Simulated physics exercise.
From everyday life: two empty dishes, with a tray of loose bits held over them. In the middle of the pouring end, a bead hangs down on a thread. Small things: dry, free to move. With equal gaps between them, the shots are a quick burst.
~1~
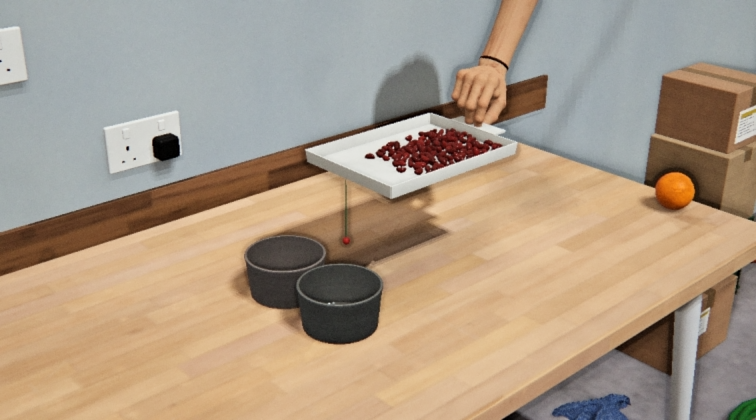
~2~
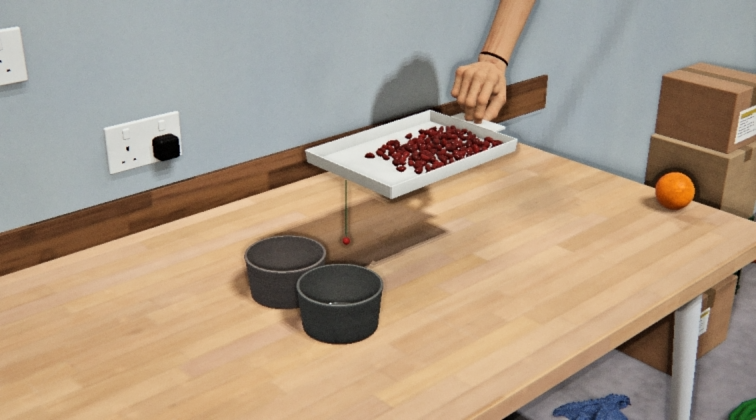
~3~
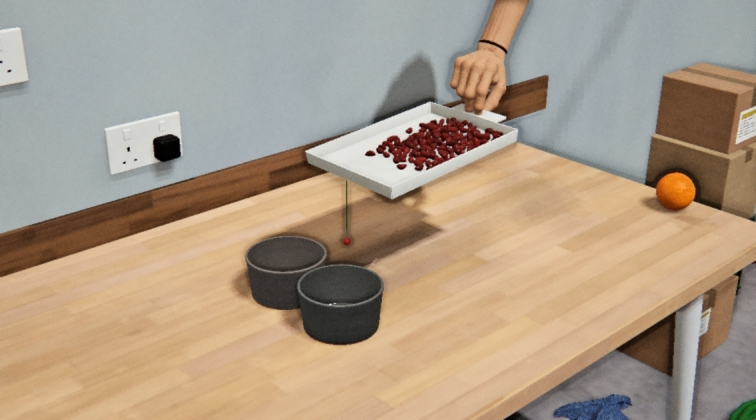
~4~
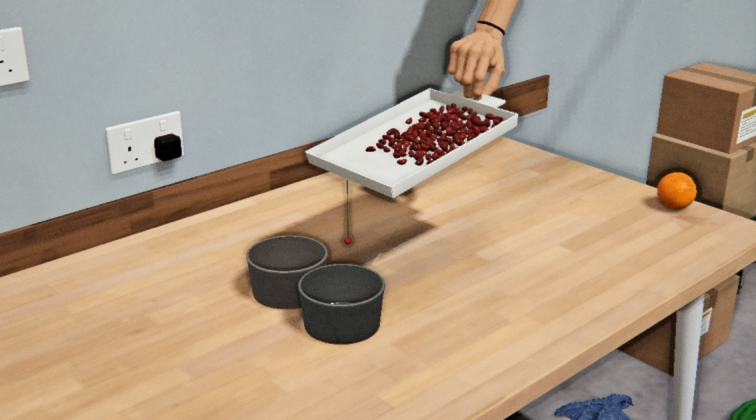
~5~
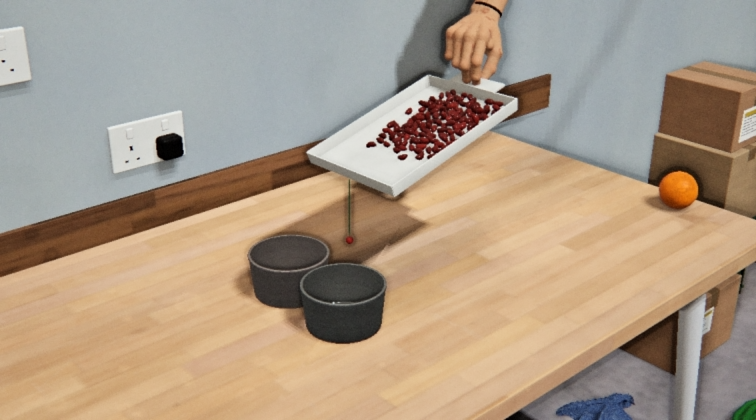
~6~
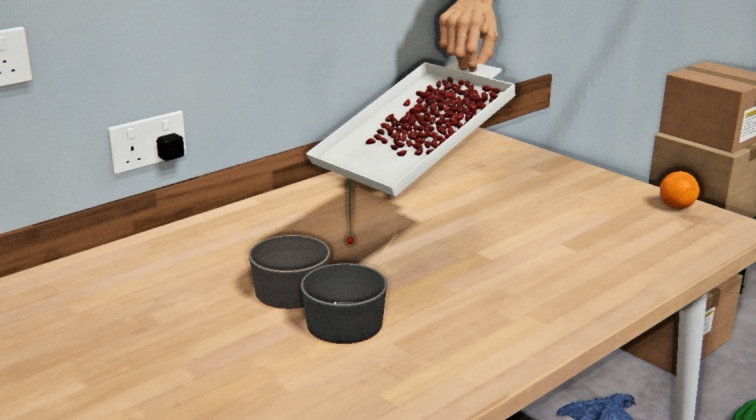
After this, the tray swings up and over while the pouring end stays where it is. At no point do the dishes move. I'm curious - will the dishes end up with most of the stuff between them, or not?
Yes, more than half of it.
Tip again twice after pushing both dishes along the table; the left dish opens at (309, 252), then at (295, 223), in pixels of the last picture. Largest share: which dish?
At place one the left of the pair; at place two the right of the pair.
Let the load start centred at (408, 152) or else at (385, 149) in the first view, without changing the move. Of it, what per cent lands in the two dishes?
From the first start you get 90 in a hundred, from the second 90 in a hundred.
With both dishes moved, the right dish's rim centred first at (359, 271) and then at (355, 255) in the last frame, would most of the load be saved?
Try 1: The greater share; try 2: A lesser share.
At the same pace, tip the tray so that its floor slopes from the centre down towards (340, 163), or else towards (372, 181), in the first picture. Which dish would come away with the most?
Outcome one: The left side; outcome two: The right side.
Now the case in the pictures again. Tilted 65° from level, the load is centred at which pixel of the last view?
At about (351, 154).
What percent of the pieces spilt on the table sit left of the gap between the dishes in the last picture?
Estimate: About 50 per cent.
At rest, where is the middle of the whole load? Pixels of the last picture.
About (301, 291).
Soon, tray tipped steeply; nearly all on the tray; a stray few in the left dish; a small part in the air.
A while on, tray tipped past a quarter turn; about a third on the tray; a small part in the right dish; about a third in the left dish; a small part outside both; about a quarter in the air.
Towards the end, tray tipped past a quarter turn; about a third in the right dish; about half in the left dish; a small part outside both.
Finally, tray tipped past a quarter turn; about a third in the right dish; about half in the left dish; a small part outside both.
